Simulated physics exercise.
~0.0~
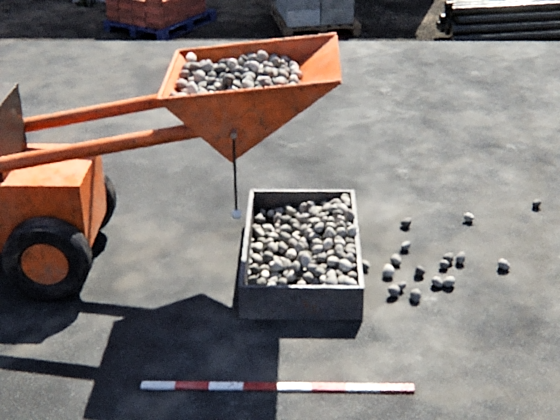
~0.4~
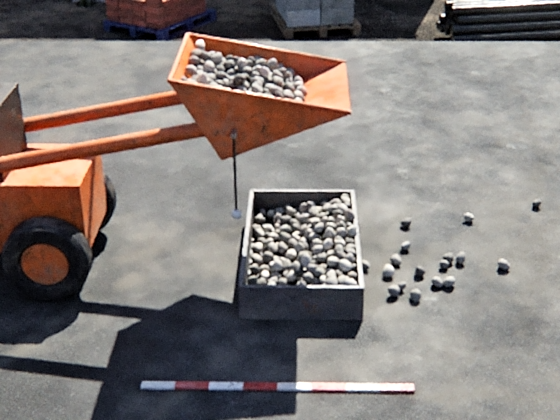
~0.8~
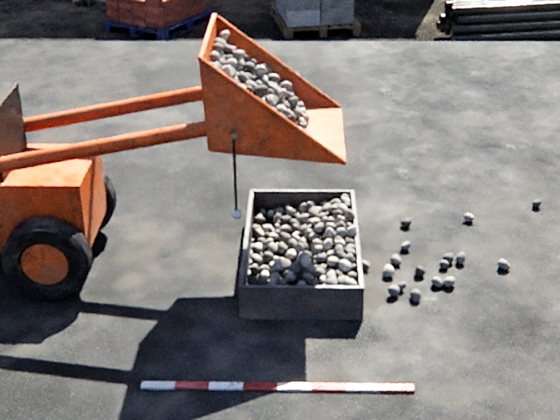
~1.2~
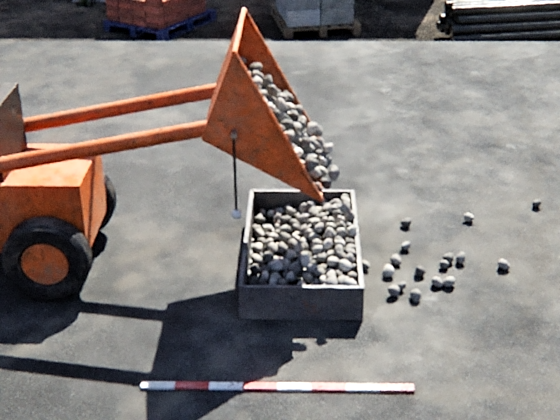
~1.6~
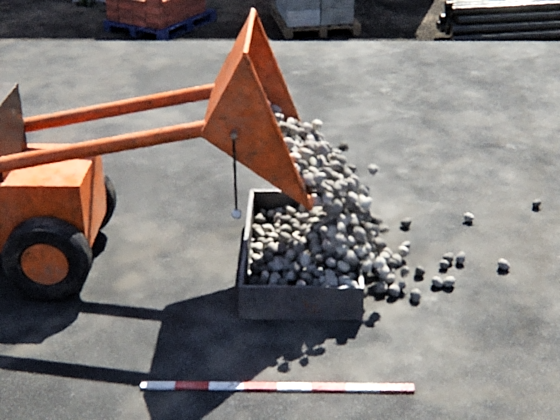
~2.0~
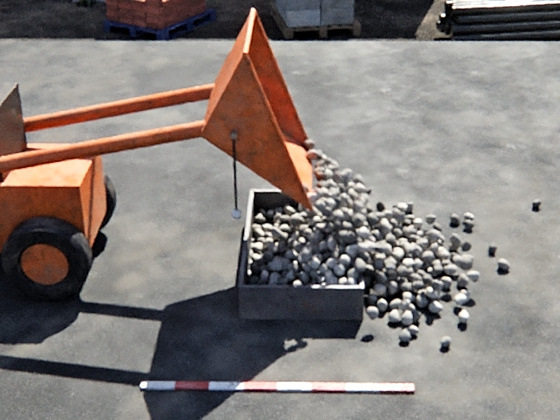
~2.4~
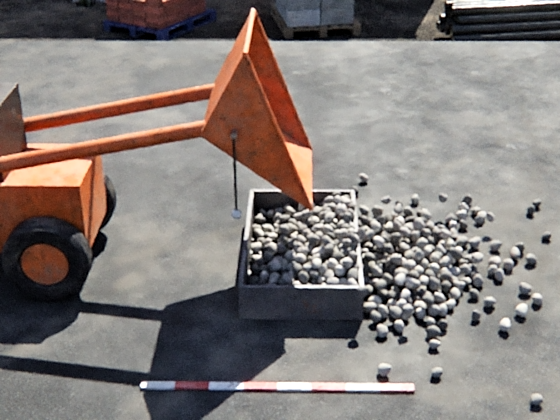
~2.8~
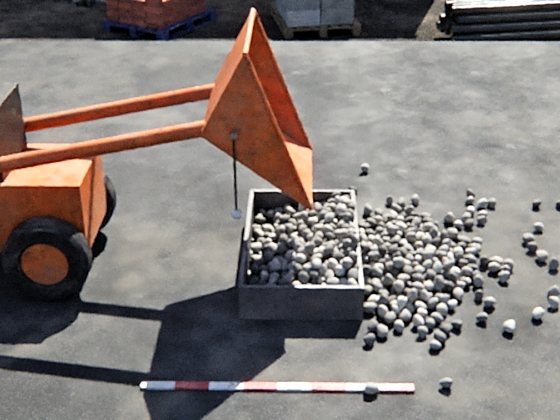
An orange loader bucket tips grey cobbles onto a full bin, and many spill rightward across the ground.
